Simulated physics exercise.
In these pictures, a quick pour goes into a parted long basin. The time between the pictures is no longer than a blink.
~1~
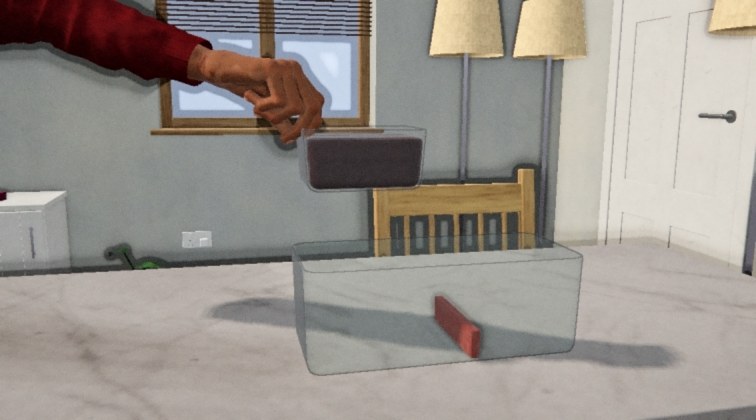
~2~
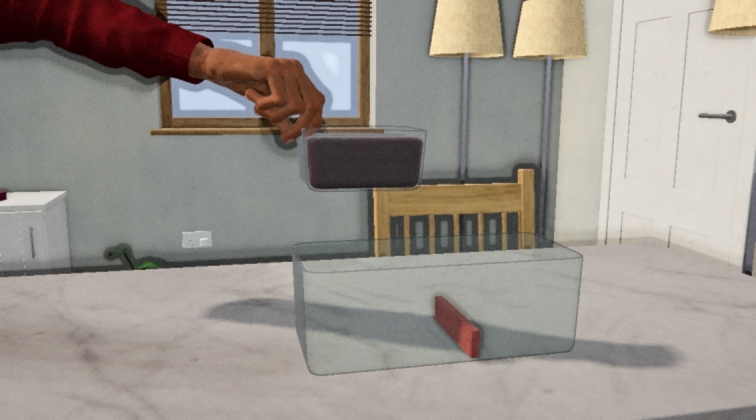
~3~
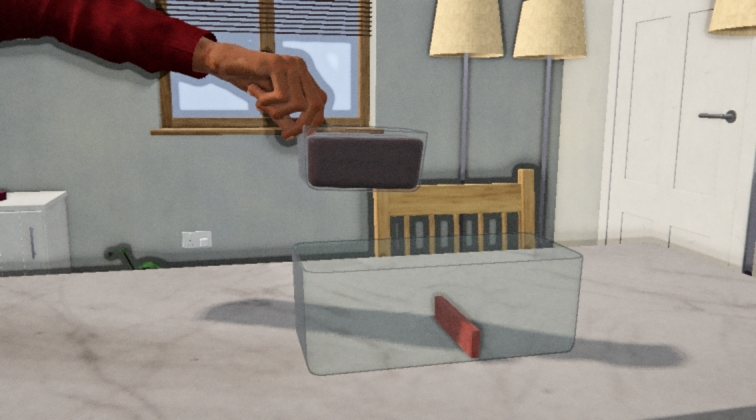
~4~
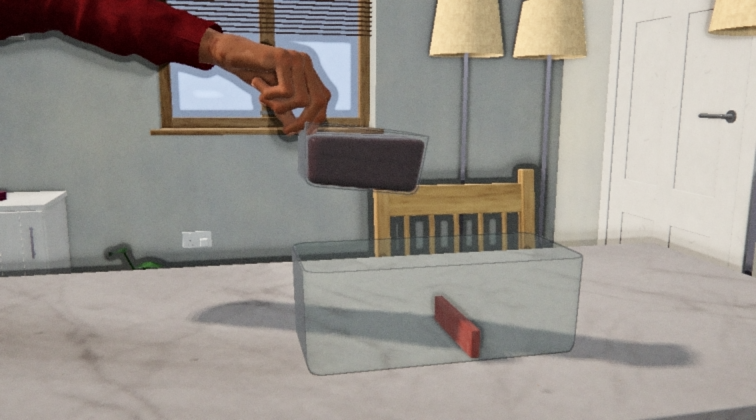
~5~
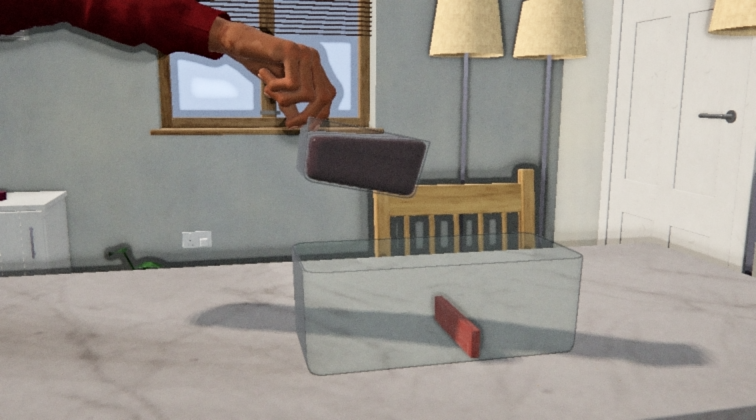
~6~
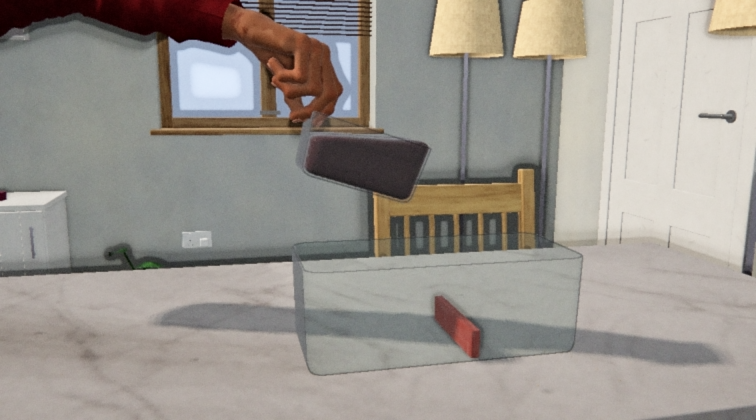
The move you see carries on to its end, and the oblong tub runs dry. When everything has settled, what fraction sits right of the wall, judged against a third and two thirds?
Middle of three bands.
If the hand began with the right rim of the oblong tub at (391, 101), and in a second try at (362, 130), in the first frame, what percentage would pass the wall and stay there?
Around 35 percent first, around 15 percent second.
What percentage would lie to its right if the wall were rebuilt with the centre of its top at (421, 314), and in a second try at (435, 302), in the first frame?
Estimated: 75 % first, 75 % second.
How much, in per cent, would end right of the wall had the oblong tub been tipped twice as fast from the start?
Roughly 35 in a hundred.
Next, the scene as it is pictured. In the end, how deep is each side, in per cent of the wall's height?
30 per cent left, 60 per cent right.
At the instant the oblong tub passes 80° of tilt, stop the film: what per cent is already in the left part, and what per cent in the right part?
The left part holds 5 percent and the right part 30 percent.
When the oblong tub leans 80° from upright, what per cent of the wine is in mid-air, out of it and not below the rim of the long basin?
Airborne fraction: Approx. 40 %.
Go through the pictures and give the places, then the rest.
In the first picture, it leans 0°; its right rim is at (416, 129); the wine meets the walls at (302, 138) and (413, 137); the long basin's rim runs from (298, 259) to (557, 245); the wall's top is at (456, 313).
In the second picture, it leans 1°; its right rim is at (416, 130); the wine meets the walls at (302, 138) and (413, 137).
In the third picture, it leans 3°; its right rim is at (417, 132); the wine meets the walls at (302, 136) and (414, 138).
In the fourth picture, it leans 6°; its right rim is at (418, 136); the wine meets the walls at (304, 136) and (415, 139).
In the fifth picture, it leans 11°; its right rim is at (420, 141); the wine meets the walls at (305, 136) and (417, 140).
In the sixth picture, it leans 17°; its right rim is at (421, 148); the wine meets the walls at (307, 137) and (419, 142); 1 per cent is over the edge.
A moment on, the oblong tub is tipped on its side and 30 per cent is still to pour, 4 is left of the wall and 28 right of it.
Next, the oblong tub is tipped right over and 4 per cent is still to pour, 32 is left of the wall and 59 right of it.
Then the oblong tub is tipped right over and 0 per cent is still to pour, 40 is left of the wall and 59 right of it.
Later the oblong tub is tipped right over and 0 per cent is still to pour, 42 is left of the wall and 57 right of it.
Finally, 42 per cent lies left of the wall, 56 right of it and 1 outside.
